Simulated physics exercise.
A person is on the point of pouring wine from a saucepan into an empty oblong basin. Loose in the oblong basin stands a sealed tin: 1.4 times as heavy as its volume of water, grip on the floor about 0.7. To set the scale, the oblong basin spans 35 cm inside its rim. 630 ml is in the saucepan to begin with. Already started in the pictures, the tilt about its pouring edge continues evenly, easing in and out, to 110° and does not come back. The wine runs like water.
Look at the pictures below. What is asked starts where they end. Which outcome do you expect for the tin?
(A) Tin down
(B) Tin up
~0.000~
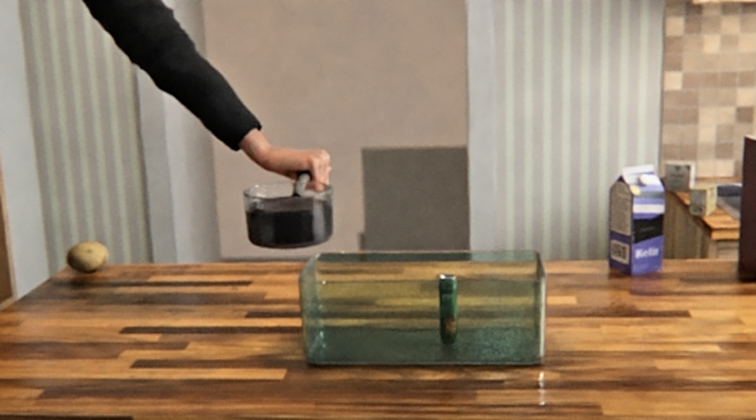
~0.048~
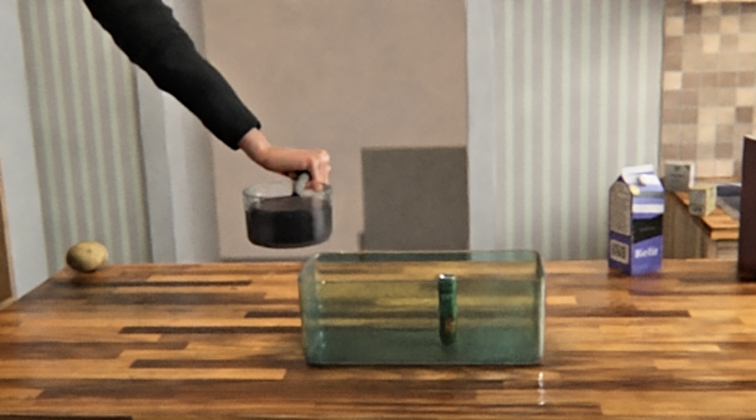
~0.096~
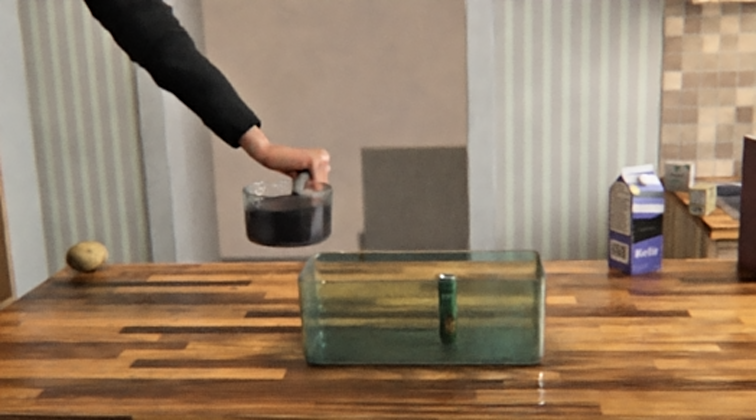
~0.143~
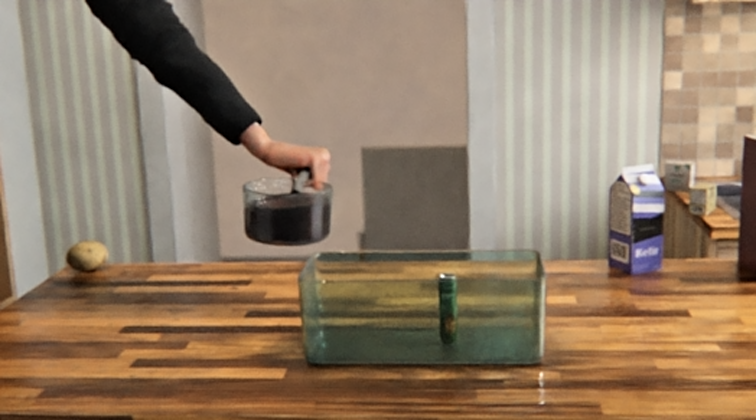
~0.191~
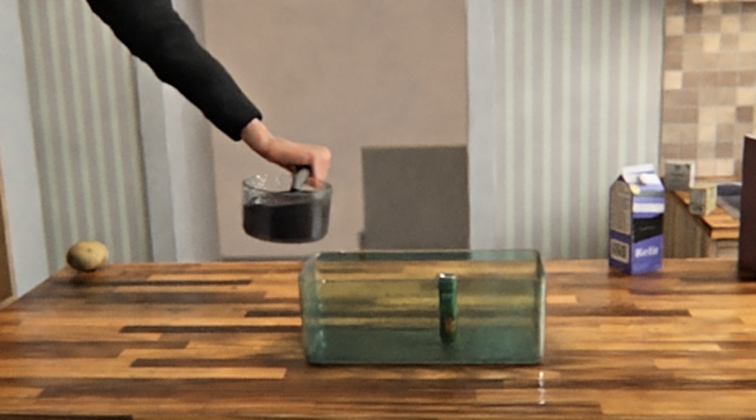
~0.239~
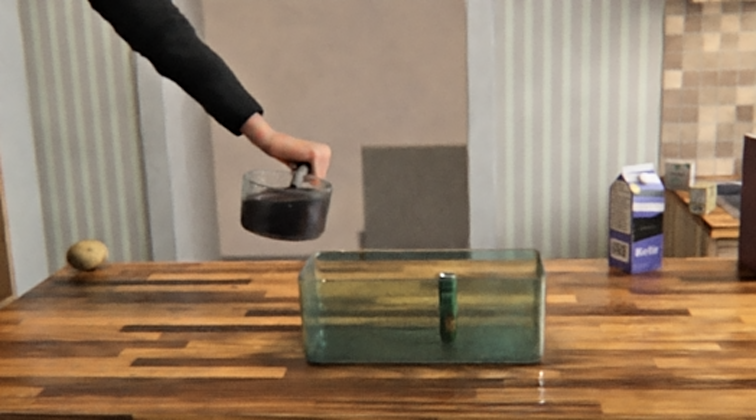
(B) Tin up.
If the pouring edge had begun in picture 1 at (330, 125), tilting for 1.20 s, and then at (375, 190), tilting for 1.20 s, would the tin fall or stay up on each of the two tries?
Trial 1 - tin stays standing; trial 2 - tin tips.
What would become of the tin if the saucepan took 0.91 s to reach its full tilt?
Result: Tin upright.
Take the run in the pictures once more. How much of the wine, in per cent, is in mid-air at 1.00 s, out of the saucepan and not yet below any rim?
About 18 percent.
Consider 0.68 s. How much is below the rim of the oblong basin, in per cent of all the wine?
Fraction in basin: Approx. 4%.
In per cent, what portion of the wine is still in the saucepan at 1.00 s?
12 %.
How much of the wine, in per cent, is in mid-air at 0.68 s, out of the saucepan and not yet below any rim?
I'd say close to 26 per cent.
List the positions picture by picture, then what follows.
It leans 0°; its right rim is at (332, 191); the wine meets the walls at (249, 204) and (331, 204); the oblong basin's rim runs from (306, 268) to (543, 266); the tin's top is at (448, 279), in the first picture.
It leans 0°; its right rim is at (331, 190); the wine meets the walls at (248, 205) and (330, 203), in the second picture.
It leans 2°; its right rim is at (331, 190); the wine meets the walls at (248, 204) and (330, 202), in the third picture.
It leans 4°; its right rim is at (331, 190); the wine meets the walls at (248, 202) and (330, 200), in the fourth picture.
It leans 7°; its right rim is at (331, 190); the wine meets the walls at (247, 199) and (329, 198), in the fifth picture.
It leans 10°; its right rim is at (331, 189); the wine meets the walls at (246, 196) and (328, 194), in the sixth picture.
After 0.68 s the tilt is 66° and 70 per cent is still to pour; the tin stands where it began.
After 1.00 s the tilt is 103° and 12 per cent is still to pour; the tin stands where it began.
After 1.34 s the tilt is 110° and 0 per cent is still to pour; the tin stands where it began.
After 1.70 s the tilt is 110° and 0 per cent is still to pour; the tin stands where it began.
In the end the tin stands where it began.
